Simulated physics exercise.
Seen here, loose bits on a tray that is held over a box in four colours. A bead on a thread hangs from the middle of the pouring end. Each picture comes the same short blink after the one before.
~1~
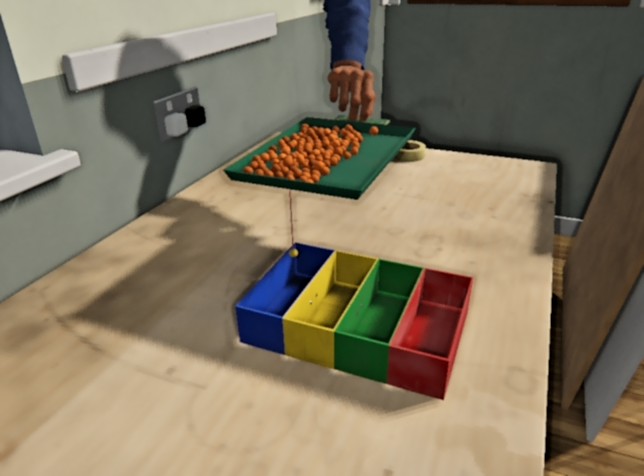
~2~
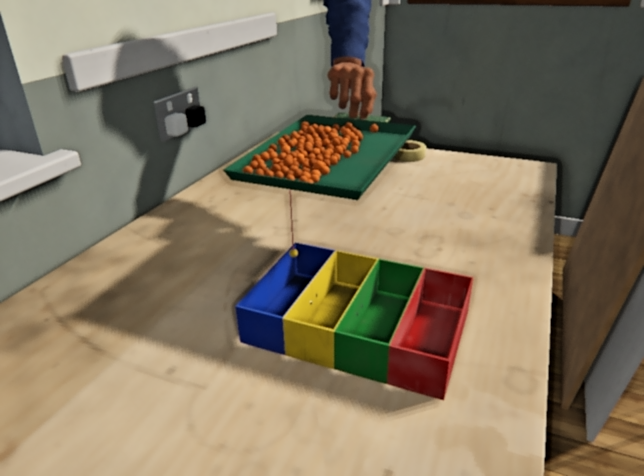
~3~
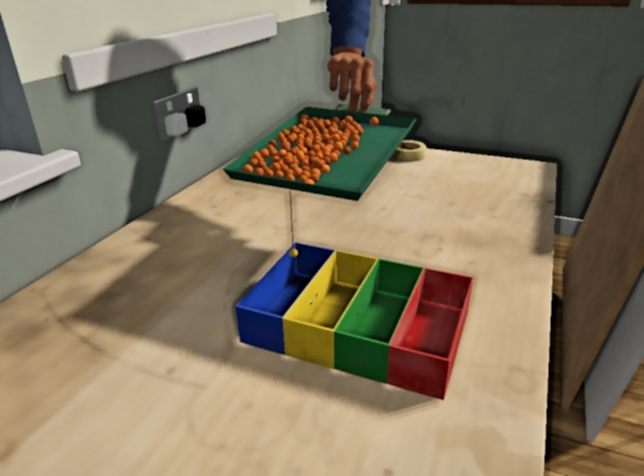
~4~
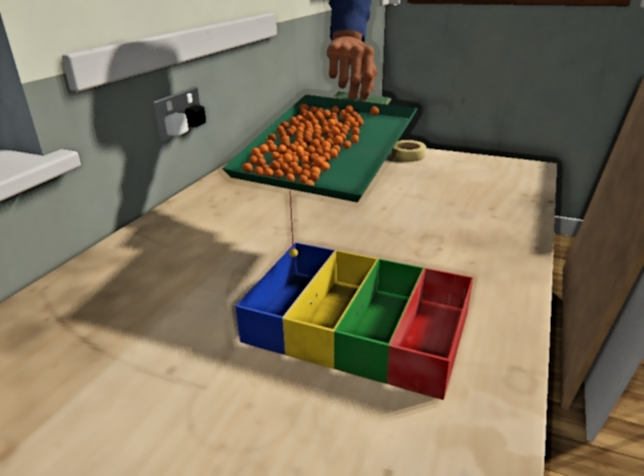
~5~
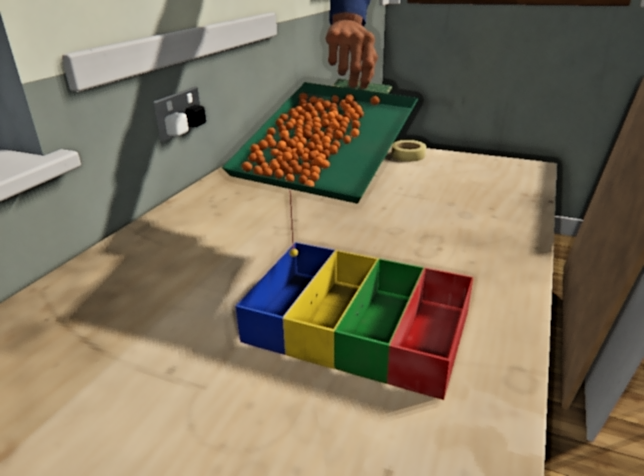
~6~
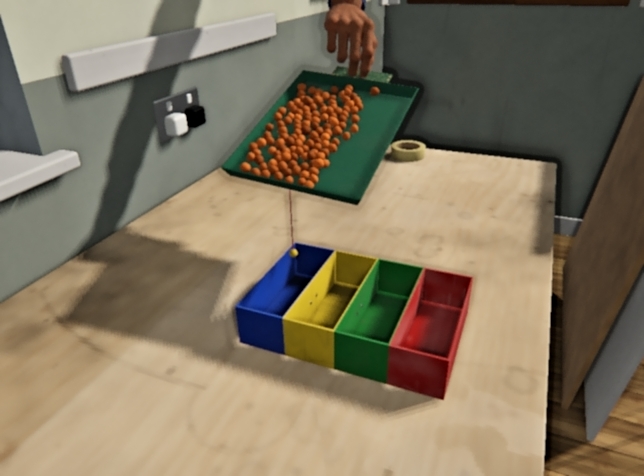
A green tray heaped with orange coated peanuts tilts slowly, its far end rising beneath a hand in a blue sleeve and its pouring end dipping slightly toward the right corner, until a few pieces begin to shift. Below, a bead hangs on a thread above an open box with blue, yellow, green and red cells from left to right. The still, raised view shows a pale wooden tabletop beside a grey wall with a socket.
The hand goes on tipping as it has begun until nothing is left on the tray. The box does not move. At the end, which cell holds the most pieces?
Most goes to the yellow cell.
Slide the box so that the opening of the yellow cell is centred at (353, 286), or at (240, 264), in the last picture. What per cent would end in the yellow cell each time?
In turn 50 and 0 in a hundred.
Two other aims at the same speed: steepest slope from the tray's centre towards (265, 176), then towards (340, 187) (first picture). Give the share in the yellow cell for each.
Near 0 % and 60 %.
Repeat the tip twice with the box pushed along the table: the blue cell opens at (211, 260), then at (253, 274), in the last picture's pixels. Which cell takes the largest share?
In turn: The red cell; the green cell.
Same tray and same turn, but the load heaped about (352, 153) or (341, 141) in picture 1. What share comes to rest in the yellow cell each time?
In turn 50 and 50 in a hundred.
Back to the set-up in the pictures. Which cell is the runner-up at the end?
In second place: That blue cell.
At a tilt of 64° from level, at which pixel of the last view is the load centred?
Near (317, 193).
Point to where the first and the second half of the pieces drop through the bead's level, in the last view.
Early half (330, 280), late half (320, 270).
Soon after the last picture, tray tipped steeply; about two thirds on the tray; a small part in the yellow cell; a small part in the green cell; a stray few in the blue cell; a small part falling or outside the box.
A little later, tray tipped past a quarter turn; about half in the yellow cell; about a quarter in the blue cell; about a quarter in the green cell; a small part falling or outside the box.
Later still, tray tipped past a quarter turn; about half in the yellow cell; about a quarter in the blue cell; about a quarter in the green cell; a small part falling or outside the box.
At rest, tray tipped past a quarter turn; about half in the yellow cell; about a quarter in the blue cell; about a quarter in the green cell; none in the red cell; a small part outside the box.
